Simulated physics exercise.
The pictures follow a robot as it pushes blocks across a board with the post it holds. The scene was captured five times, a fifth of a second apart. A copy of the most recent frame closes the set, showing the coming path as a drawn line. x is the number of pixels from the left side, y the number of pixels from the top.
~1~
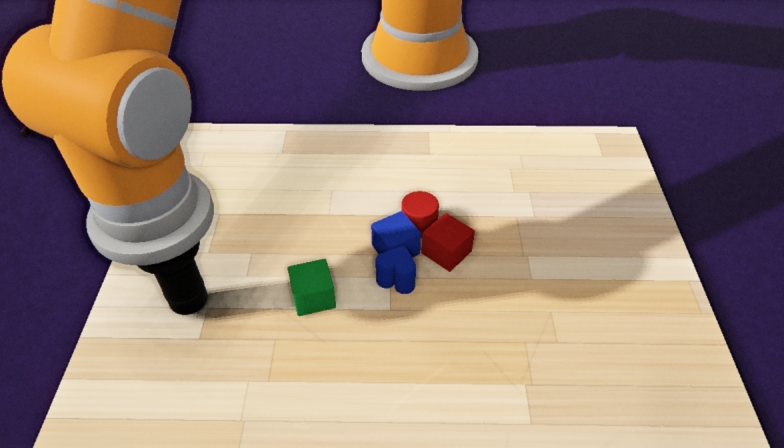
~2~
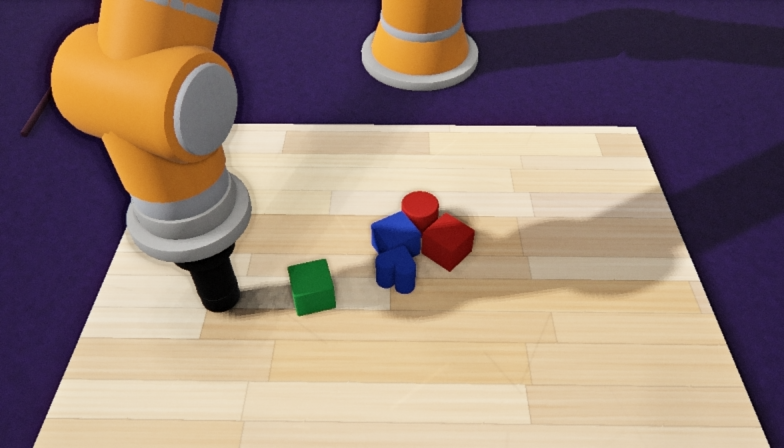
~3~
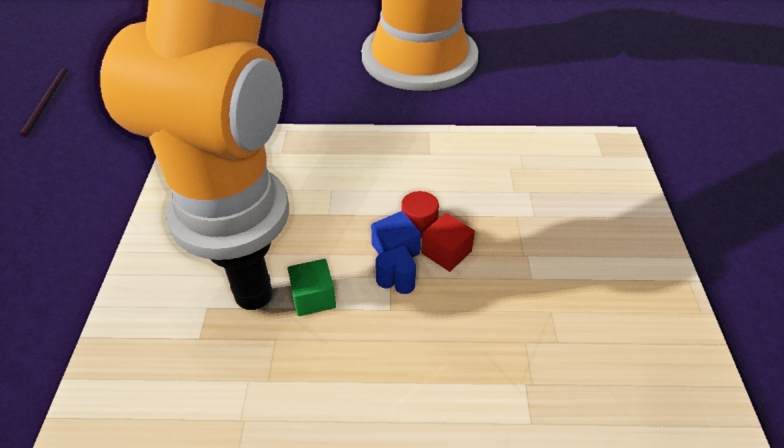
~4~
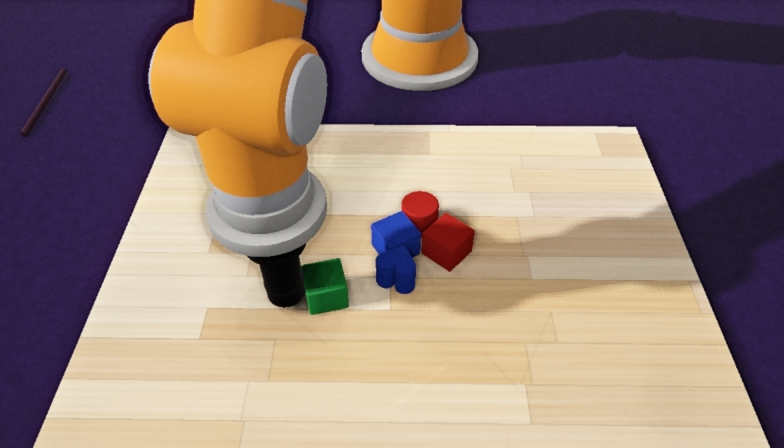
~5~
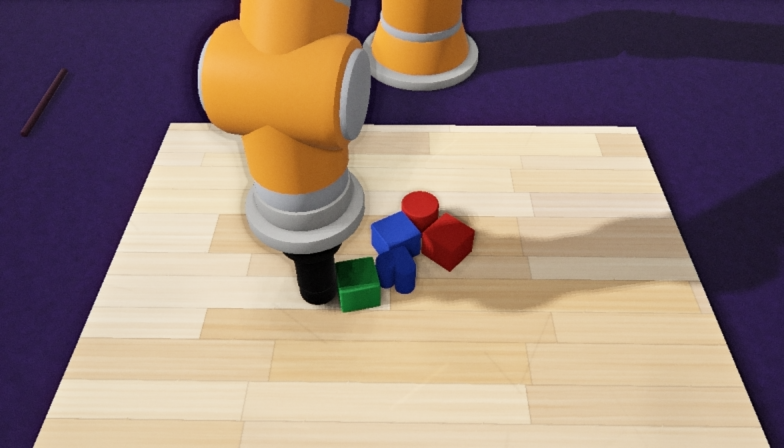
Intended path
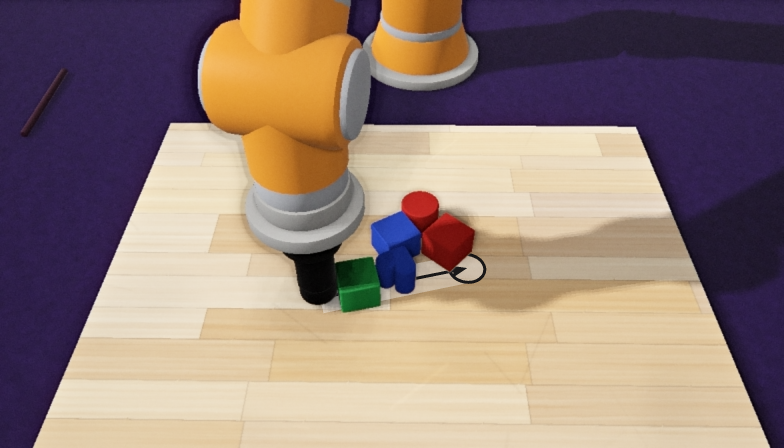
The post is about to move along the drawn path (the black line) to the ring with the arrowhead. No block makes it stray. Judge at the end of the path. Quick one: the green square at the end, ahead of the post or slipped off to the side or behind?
That block remains ahead.
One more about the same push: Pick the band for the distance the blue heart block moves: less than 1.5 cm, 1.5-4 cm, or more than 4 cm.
By the end of the path, it will have gone past 4 cm.
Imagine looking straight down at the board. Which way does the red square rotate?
Answer: Against the clock.
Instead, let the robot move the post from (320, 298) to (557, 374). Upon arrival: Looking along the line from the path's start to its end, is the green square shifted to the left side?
Yes, that is how it ends up.
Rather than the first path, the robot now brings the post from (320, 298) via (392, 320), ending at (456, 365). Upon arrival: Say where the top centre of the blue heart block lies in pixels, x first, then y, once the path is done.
Roughly at (430, 249).
Path on the board, straight from (320, 298) to (467, 268).
What follows on the original path. One third of the way, post at (370, 280); green square at (408, 260); blue heart block at (443, 255), turned 45° clockwise; red square at (453, 229), turned 15° anticlockwise.
Two thirds of the way, post at (421, 270); green square at (460, 257), turned 15° clockwise; blue heart block at (495, 263), turned 75° clockwise; red square at (458, 226), turned 35° anticlockwise.
At the end, post at (468, 261); green square at (508, 256), turned 35° clockwise; blue square in place; blue heart block at (541, 272), turned 95° clockwise; red square at (463, 219), turned 45° anticlockwise.
